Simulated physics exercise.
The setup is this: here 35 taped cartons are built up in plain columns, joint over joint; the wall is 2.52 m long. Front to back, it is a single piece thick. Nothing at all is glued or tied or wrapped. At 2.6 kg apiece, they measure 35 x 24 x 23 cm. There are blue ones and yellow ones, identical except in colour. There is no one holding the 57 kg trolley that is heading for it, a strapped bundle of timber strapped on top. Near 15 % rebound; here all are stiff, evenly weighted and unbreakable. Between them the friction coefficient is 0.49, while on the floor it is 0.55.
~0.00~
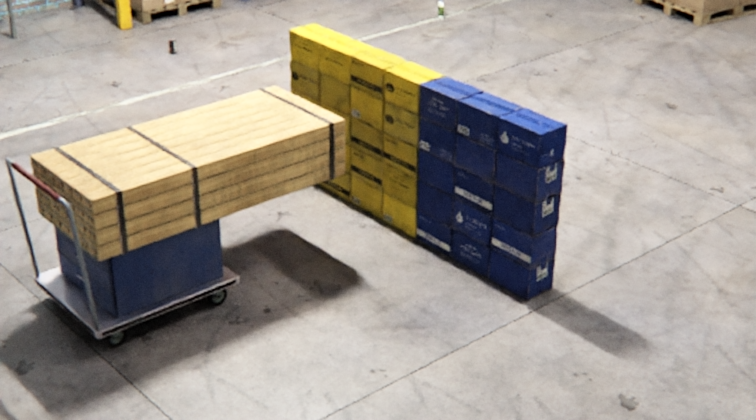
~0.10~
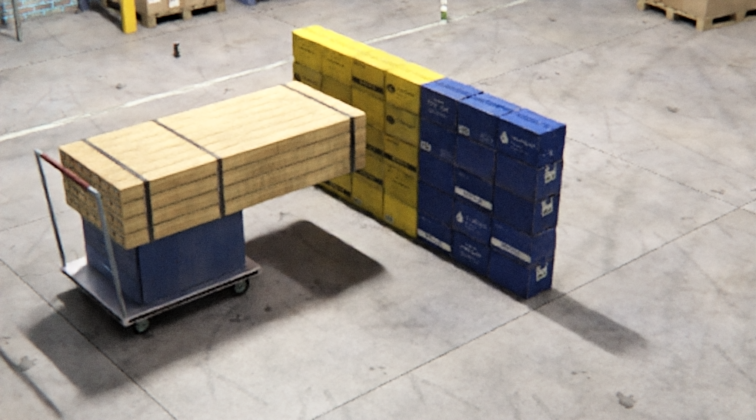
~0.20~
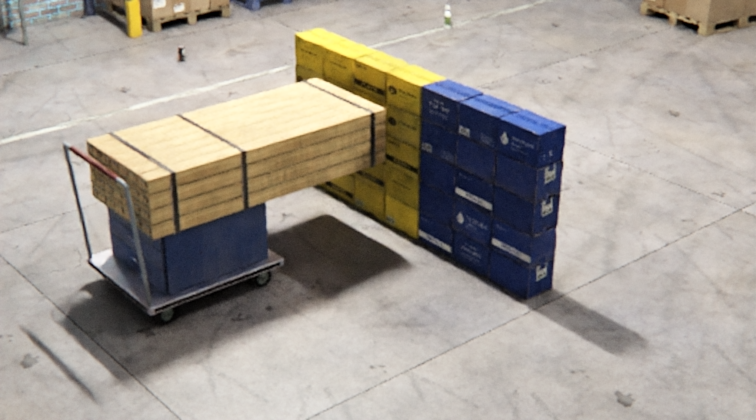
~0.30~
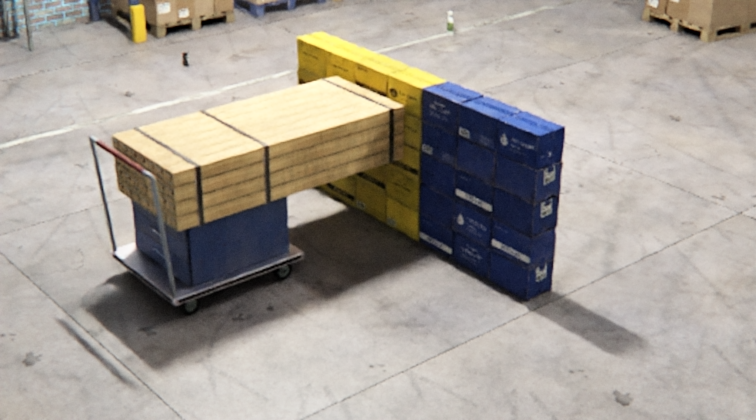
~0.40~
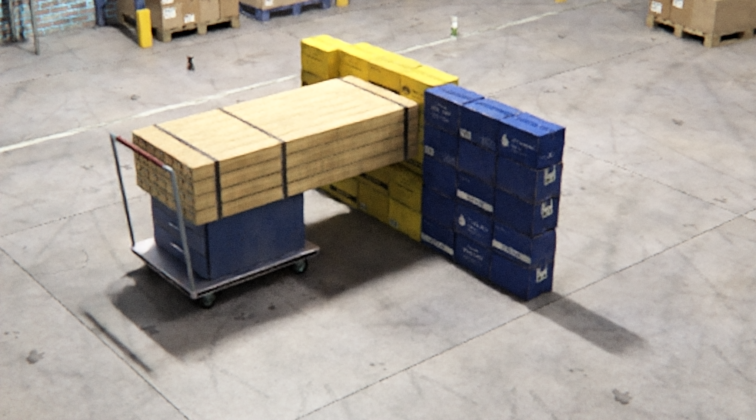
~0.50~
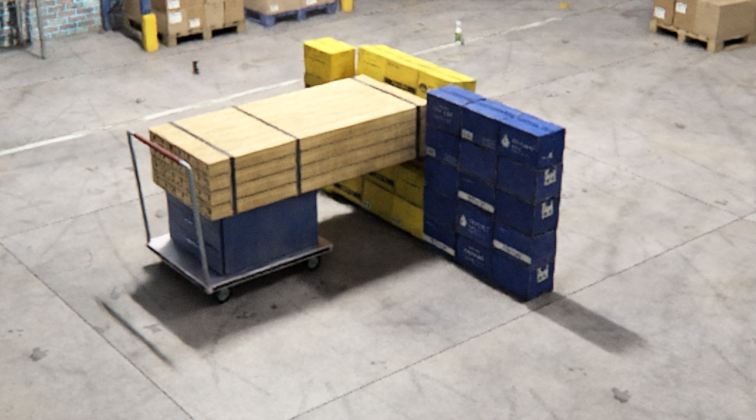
At the start, a trolley carrying long strapped timber on a blue block rolls right, with nobody pushing it, toward a still wall of yellow and blue cartons. The timber closes the gap and meets the yellow part, then pushes in, shoving several yellow cartons back and opening a gap along the top.
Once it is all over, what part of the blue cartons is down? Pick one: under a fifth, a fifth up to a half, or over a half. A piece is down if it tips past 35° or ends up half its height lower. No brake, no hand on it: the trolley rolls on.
Under a fifth.
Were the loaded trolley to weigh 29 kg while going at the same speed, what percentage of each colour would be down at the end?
Colour by colour that makes yellow 80, blue 0 percent.
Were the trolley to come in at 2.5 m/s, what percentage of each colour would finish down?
Share down, in per cent: Yellow 40, blue 0.
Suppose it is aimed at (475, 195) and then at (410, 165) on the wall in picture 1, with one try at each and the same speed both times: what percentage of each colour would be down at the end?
For yellow it's 0 then 40 per cent, for blue 90 then 30 per cent.
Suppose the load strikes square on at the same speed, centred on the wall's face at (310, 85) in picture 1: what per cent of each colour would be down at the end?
Result - yellow: 40 %; blue: 0 %.
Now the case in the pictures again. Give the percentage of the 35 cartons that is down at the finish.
Close to 45 per cent of them.
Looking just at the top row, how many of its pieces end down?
3 of them.
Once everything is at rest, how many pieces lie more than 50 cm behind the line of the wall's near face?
12 or thereabouts.
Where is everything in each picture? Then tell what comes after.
In the first frame (pixels give the middle of a visible side; the camera moves round a little), load (339, 138) 51 cm short of the wall; top blue carton (518, 143); top yellow carton (334, 64); none has stirred.
In the second frame, load (359, 132) 34 cm short of the wall; top blue carton (518, 143).
In the third frame, load (379, 127) 18 cm short of the wall; top blue carton (517, 143).
In the fourth frame, load (398, 123) 22 mm short of the wall; top blue carton (517, 145).
In the fifth frame, load (413, 121) 9 cm into the wall's line; top blue carton (518, 145); top yellow carton (353, 69) 10 cm from its place; steepest lean 3°, the carton at (383, 82); movement in 9 of them.
In the sixth frame, load (425, 120) 18 cm into the wall's line; top blue carton (518, 146); top yellow carton (371, 67) 9° from how it stood; steepest lean 9°, the carton at (348, 185); movement in 15 of them.
After 0.64 s, load 30 cm past the wall's line, still rolling; none of the 15 blue cartons down (0 of 35 in all colours); top blue carton unmoved; top yellow carton 22° from how it stood.
After 0.86 s, load 48 cm past the wall's line, still rolling; none of the 15 blue cartons down (15 of 35 in all colours); top blue carton unmoved; top yellow carton 49° from how it stood, 34 cm lower.
After 1.12 s, load 68 cm past the wall's line, still rolling; none of the 15 blue cartons down (15 of 35 in all colours); top blue carton unmoved; top yellow carton on its side.
In the end (2.5 s), load 1.22 m past the wall's line, stopped; none of the 15 blue cartons down (15 of 35 in all colours); top blue carton unmoved; top yellow carton on its side. That is 0 per cent. From the last view, middles, top blue carton near (532, 141), top yellow carton near (499, 140).
